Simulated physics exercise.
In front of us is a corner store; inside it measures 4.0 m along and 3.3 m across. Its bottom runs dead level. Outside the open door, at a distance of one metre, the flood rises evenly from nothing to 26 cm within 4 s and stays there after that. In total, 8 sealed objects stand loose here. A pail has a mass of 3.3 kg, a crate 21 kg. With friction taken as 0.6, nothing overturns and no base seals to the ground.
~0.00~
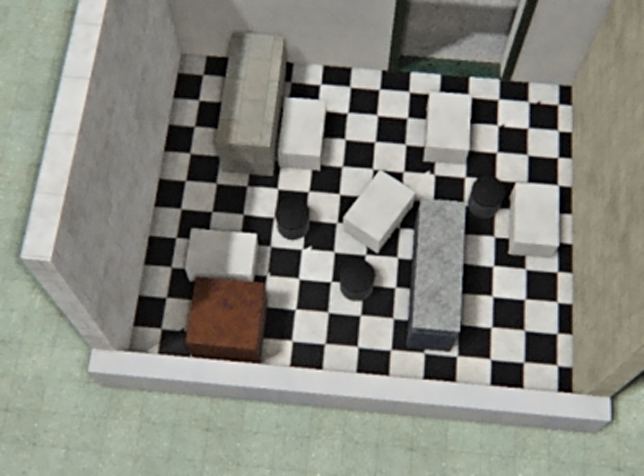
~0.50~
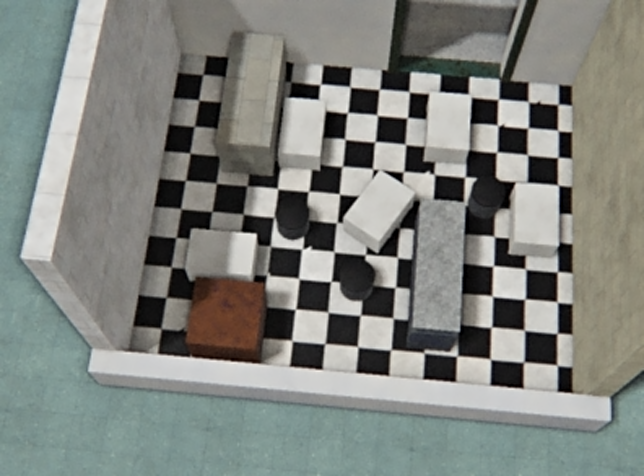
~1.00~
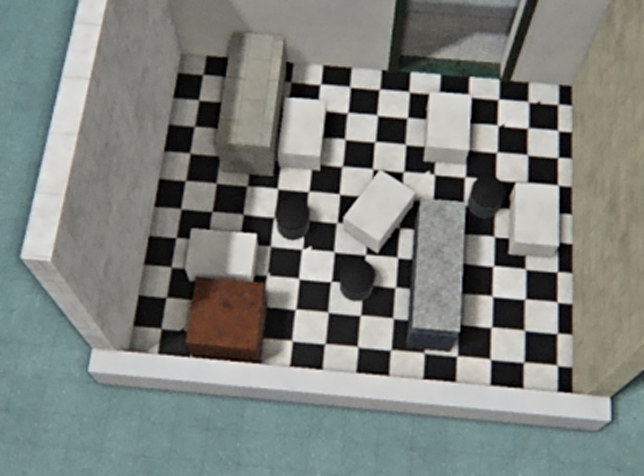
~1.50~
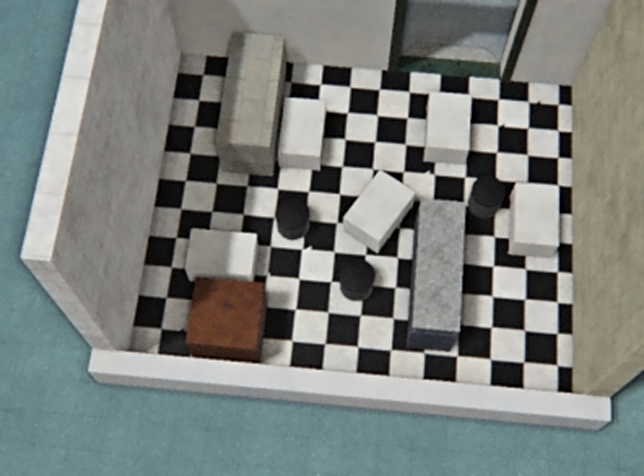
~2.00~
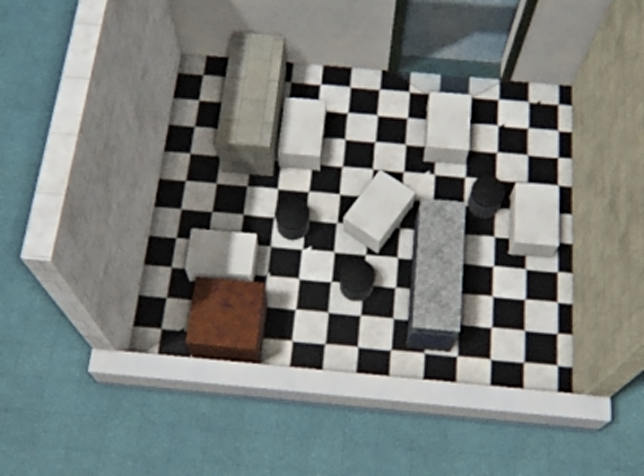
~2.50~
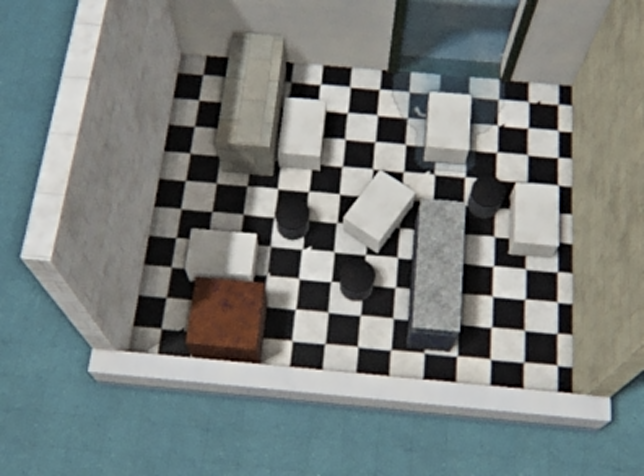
The clip opens on a room seen from above, with a black-and-white checkered floor, pale blocks, dark round stools and a reddish-brown box, all still. The greenish ground outside turns blue-teal as water covers it. Water then appears at the open doorway and spreads a little way inside, around a white block.
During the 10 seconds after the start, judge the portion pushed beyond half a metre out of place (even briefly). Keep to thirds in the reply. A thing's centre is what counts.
My answer: Two thirds or more.
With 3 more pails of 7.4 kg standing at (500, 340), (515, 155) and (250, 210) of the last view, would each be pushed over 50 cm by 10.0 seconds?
Taking them in the given order: Greater, then greater, then greater.
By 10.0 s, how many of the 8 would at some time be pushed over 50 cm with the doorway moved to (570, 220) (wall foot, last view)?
6.
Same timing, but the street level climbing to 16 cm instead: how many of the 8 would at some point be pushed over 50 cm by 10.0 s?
Under that setup the answer is 1.
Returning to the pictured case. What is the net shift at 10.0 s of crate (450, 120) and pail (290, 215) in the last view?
The first is 80 cm from its start, the second 200 cm.
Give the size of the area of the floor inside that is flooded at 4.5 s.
That flooded area is roughly 6.0 m2.
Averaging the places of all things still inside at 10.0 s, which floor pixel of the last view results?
Around (319, 239).
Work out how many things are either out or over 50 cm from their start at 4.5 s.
It comes to 1.
After 3.5 s 0 of 8 are over 50 cm from their spots; 0 afloat.
After 4.5 s 1 of 8 are over 50 cm from their spots; 0 afloat.
After 7.0 s 5 of 8 are over 50 cm from their spots; 4 afloat.
After 10.0 s 7 of 8 are over 50 cm from their spots, and 7 have been at some point; 7 afloat.
